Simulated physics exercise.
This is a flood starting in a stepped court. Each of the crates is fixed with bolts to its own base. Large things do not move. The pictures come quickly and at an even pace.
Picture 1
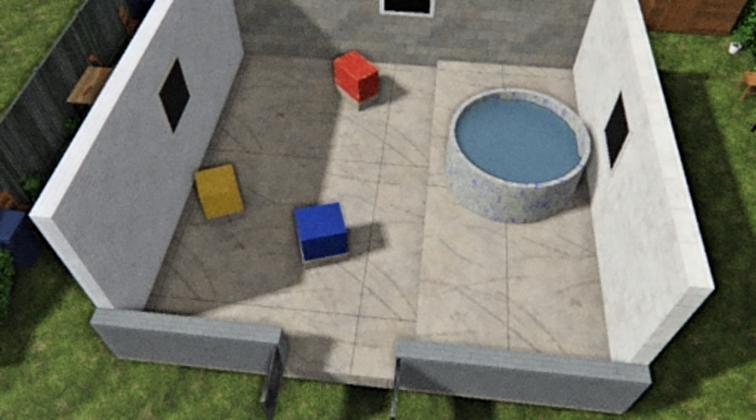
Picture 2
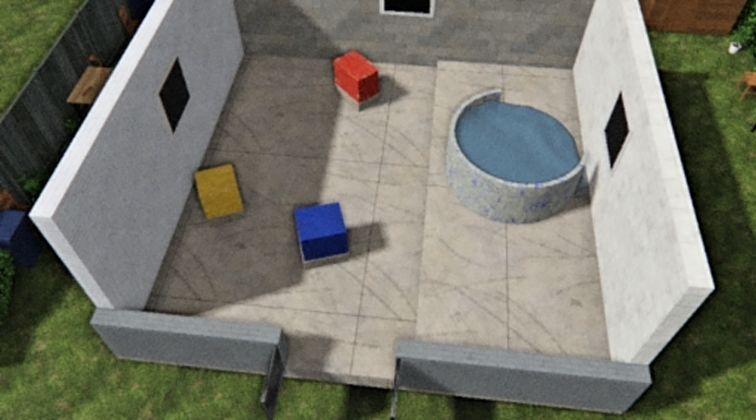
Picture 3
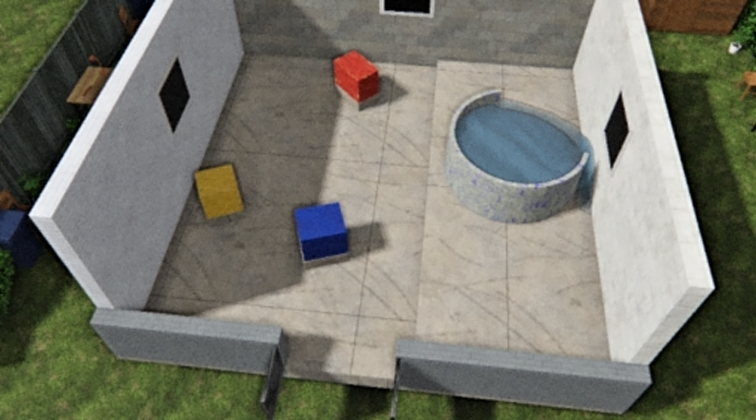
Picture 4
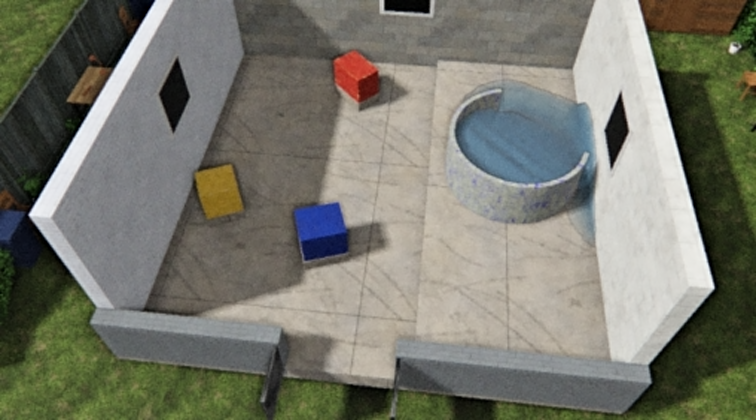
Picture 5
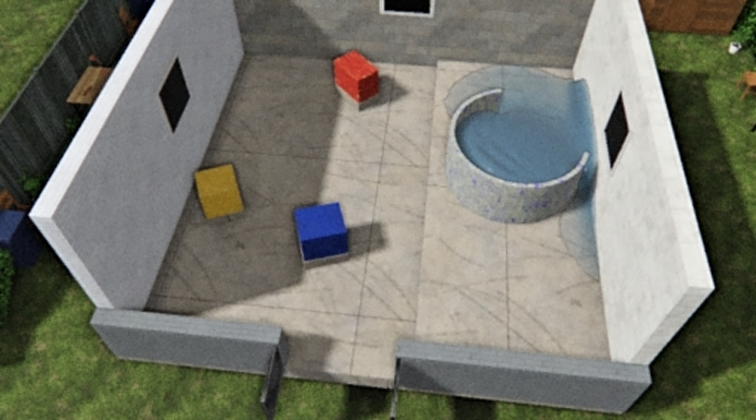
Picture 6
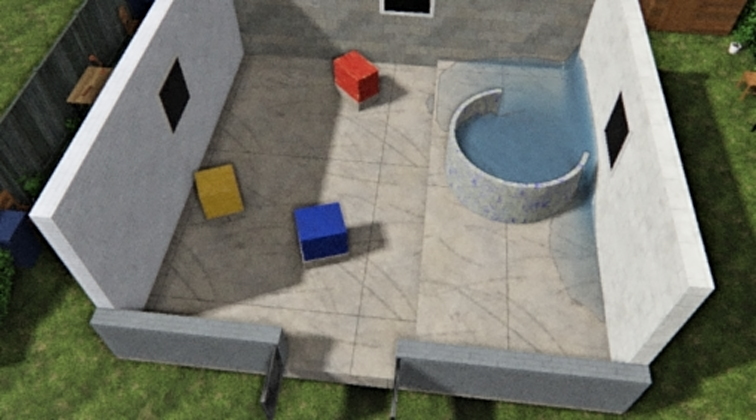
A round pool stood whole and still in a walled court with red, blue and yellow blocks, then its far side opened and water poured out, spreading along the right wall and toward the back.
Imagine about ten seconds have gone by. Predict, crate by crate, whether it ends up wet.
Outcome: The yellow crate is within reach; the red crate is within reach; the blue crate is out of reach.
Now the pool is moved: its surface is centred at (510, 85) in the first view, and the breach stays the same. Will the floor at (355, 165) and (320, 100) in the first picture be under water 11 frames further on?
Untouched, then untouched.
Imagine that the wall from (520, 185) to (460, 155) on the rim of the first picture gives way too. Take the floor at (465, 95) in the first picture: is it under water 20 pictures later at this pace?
Outcome: Untouched.
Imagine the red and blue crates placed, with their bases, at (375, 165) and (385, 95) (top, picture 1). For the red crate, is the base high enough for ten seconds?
The red one is not reached.
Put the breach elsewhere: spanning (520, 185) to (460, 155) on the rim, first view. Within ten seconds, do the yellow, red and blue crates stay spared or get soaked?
In short: The yellow one keeps dry; the red one escapes it; the blue one ends up wet.
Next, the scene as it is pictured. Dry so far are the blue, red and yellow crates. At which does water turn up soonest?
That would be the red crate.
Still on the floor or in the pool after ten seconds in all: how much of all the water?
About 94 %.
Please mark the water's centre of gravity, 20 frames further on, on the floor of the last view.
Centre of mass: Roughly (442, 130).
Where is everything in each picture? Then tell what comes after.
The first picture shows the round pool at (518, 138) is whole and still.
In the second picture, water pours out on the round pool's far side and has run to (583, 192).
In the third picture, the front is at (589, 209), out from the gap on the round pool's far side.
In the fourth picture, water pours out on the round pool's far side and has run to (594, 243).
In the fifth picture, the front is at (598, 275), out from the gap on the round pool's far side.
In the sixth picture, water pours out on the round pool's far side and has run to (603, 315).
A moment on, water covers 20 % of the floor; the yellow crate not reached, the red crate not reached, the blue crate not reached.
Next, water covers 35 % of the floor; the yellow crate not reached, the red crate water round its plinth, the blue crate not reached.
Then, water covers 65 % of the floor; the yellow crate water round its plinth, the red crate water round its plinth, the blue crate not reached.
Later, water covers 85 % of the floor; the yellow crate water round its plinth, the red crate water round its plinth, the blue crate water round its plinth.
In the end, water covers 90 % of the floor; the yellow crate was topped, the red crate was topped, the blue crate stayed above the water.
